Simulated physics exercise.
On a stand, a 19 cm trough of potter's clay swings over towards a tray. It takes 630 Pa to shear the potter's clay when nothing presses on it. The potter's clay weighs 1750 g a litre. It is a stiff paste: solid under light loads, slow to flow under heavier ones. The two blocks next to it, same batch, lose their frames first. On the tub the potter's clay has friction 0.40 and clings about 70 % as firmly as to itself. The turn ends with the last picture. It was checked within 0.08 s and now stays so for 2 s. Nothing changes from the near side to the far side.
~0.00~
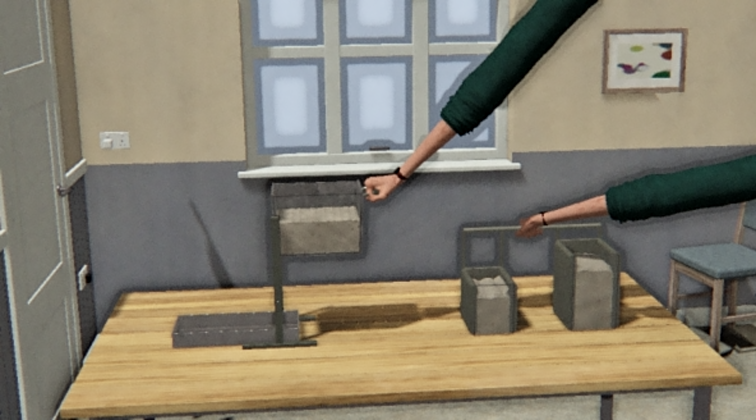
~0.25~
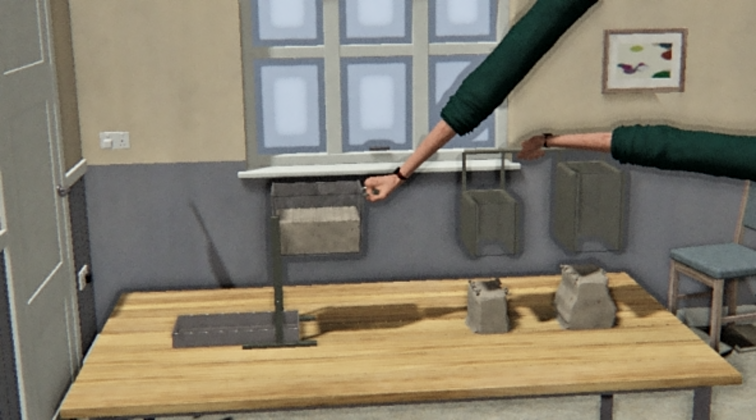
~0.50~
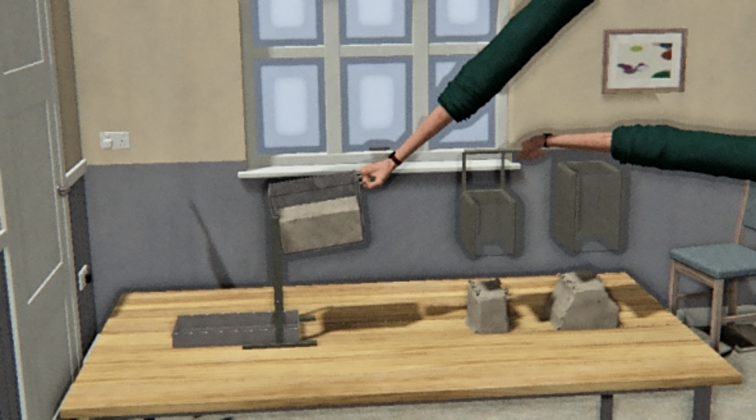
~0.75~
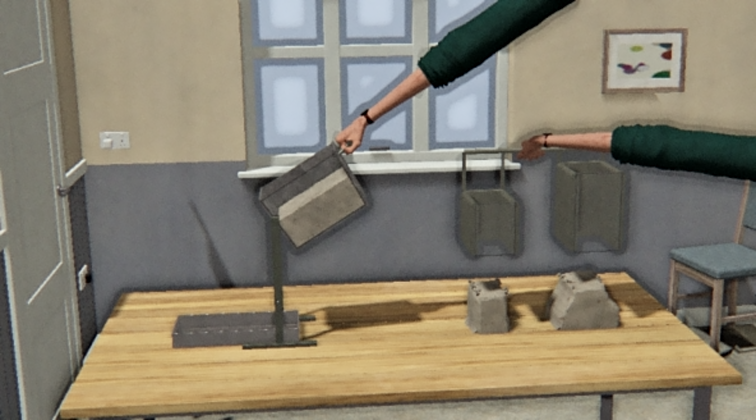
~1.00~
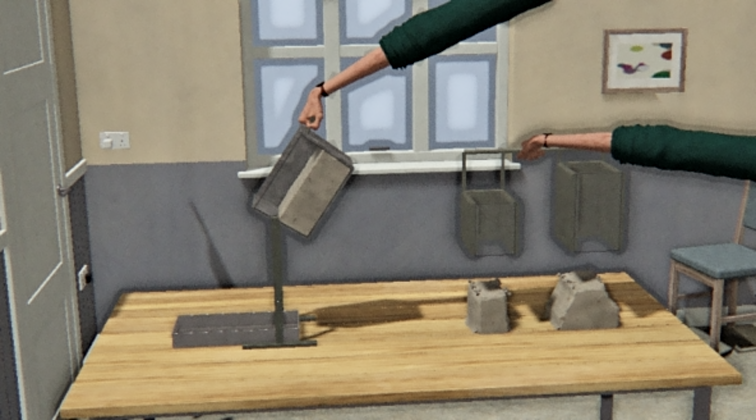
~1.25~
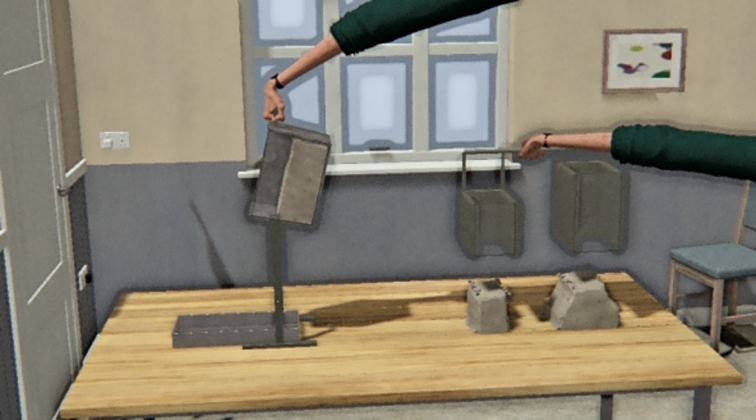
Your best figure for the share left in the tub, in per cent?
Close to 100 per cent.
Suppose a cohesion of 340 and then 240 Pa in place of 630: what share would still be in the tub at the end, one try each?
In turn about 80 %, 70 %.
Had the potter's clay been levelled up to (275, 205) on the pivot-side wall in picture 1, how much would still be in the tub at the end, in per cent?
It would be near 65 %.
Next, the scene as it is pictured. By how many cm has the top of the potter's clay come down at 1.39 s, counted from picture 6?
Some 2 cm.
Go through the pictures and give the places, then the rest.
Handle-side rim at (360, 193), tilt 0 degrees; crest of the potter's clay at (342, 220); block heights 14 cm, 22 cm (left to right), in the first picture.
Handle-side rim at (360, 193), tilt 0 degrees; crest of the potter's clay at (342, 220); block heights 14 cm, 18 cm (left to right), in the second picture.
Handle-side rim at (356, 182), tilt 8 degrees; crest of the potter's clay at (355, 209); block heights 14 cm, 16 cm (left to right), in the third picture.
Handle-side rim at (334, 153), tilt 32 degrees; crest of the potter's clay at (345, 178); block heights 14 cm, 15 cm (left to right), in the fourth picture.
Handle-side rim at (300, 135), tilt 56 degrees; crest of the potter's clay at (325, 152); block heights 14 cm, 15 cm (left to right), in the fifth picture.
Handle-side rim at (268, 131), tilt 76 degrees; crest of the potter's clay at (298, 141); block heights 14 cm, 15 cm (left to right), in the sixth picture.
After 1.39 s, the tub is at 76 degrees and holds 100 %.
After 1.56 s, the tub is at 76 degrees and holds 100 %.
After 1.73 s, the tub is at 76 degrees and holds 100 %.
After 1.90 s, the tub is at 76 degrees and holds 100 %.
After 3.25 s, the tub is at 76 degrees and holds 100 %.
